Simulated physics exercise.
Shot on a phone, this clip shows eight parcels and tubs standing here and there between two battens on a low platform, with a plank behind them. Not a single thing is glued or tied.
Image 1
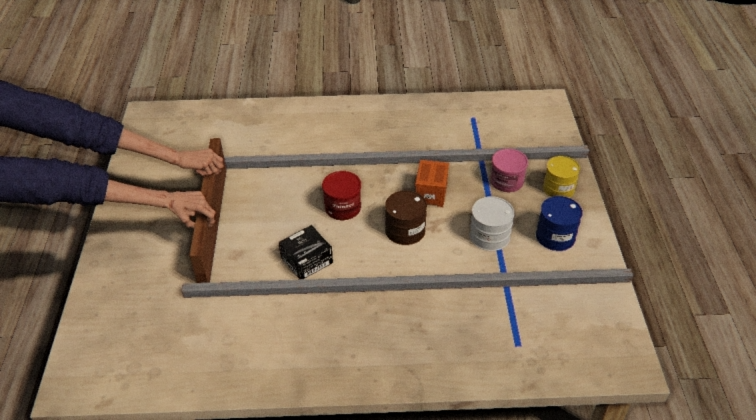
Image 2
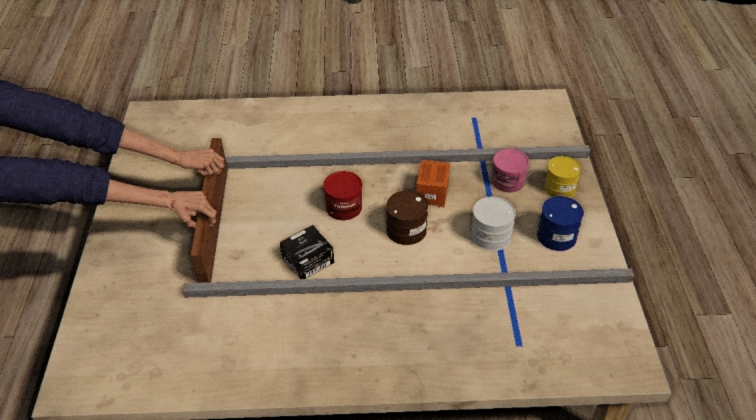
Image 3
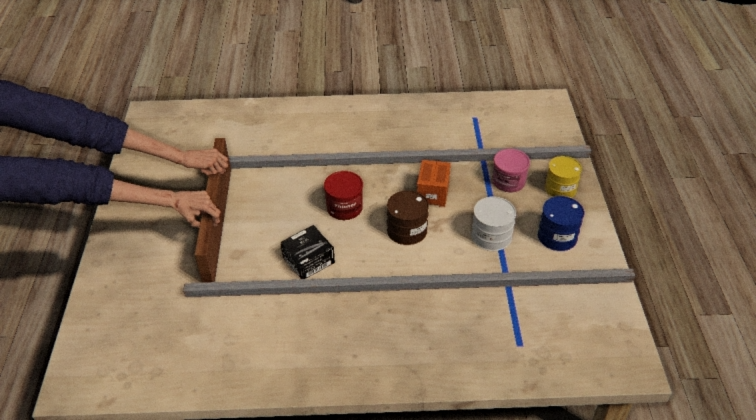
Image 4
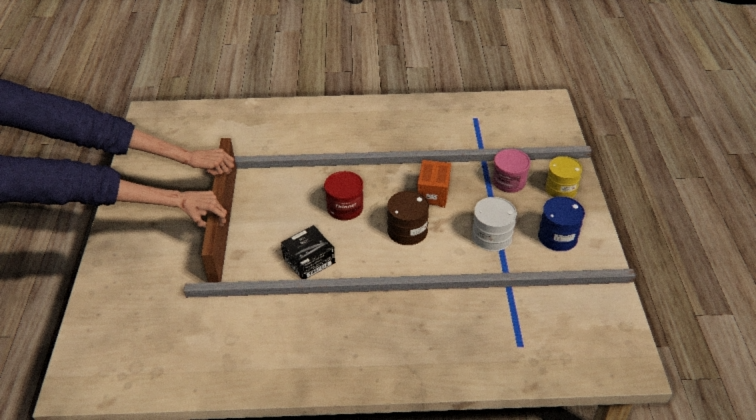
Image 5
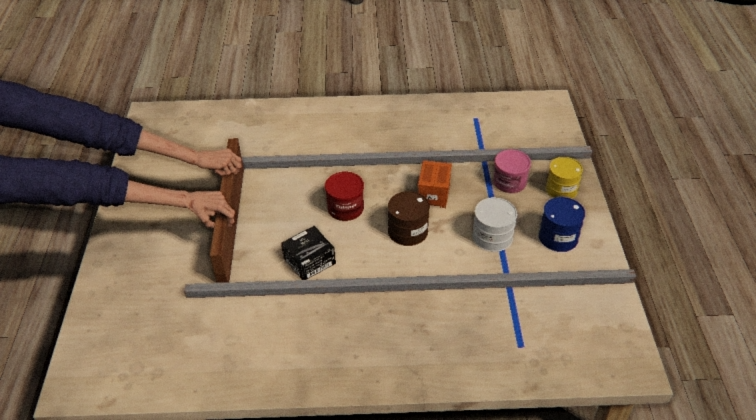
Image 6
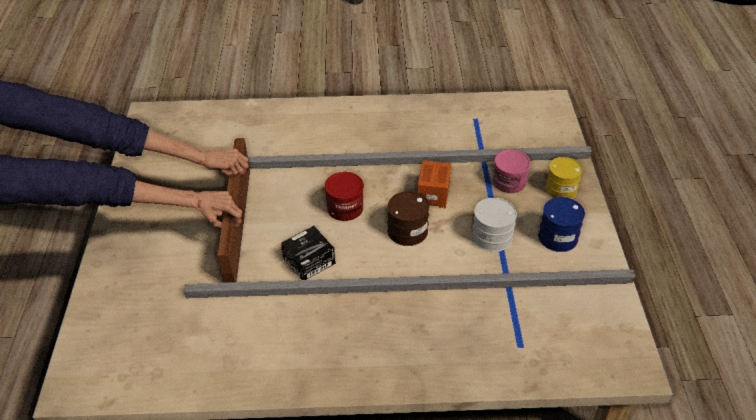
Two hands sliding a wooden plank slightly rightward between two grey battens, with eight colourful tubs and boxes standing still ahead.
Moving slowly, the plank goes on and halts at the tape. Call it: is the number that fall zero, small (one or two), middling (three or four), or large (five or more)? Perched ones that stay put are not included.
It is zero.
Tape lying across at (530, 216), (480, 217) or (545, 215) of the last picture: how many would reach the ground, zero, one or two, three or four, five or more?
Taking them in turn, one to two; none at all; one to two.
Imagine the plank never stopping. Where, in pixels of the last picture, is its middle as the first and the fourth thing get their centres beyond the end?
At (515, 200) for the first, at (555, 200) for the fourth.
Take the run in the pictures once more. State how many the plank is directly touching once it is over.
The number is 3.
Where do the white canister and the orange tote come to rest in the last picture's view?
White canister: About (559, 228); orange tote: About (523, 169).
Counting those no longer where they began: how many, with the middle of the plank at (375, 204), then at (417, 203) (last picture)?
That makes 2 at the first spot and 4 at the second.
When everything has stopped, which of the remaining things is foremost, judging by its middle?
Blue canister.
Soon after, none off yet; yellow canister at rest near (564, 179); blue canister at rest near (561, 225); pink pail at rest near (511, 172).
Then, none off yet; yellow canister at rest near (564, 179); blue canister at rest near (561, 225); pink pail moved a little near (519, 169).
At rest, the number that fall off is zero.
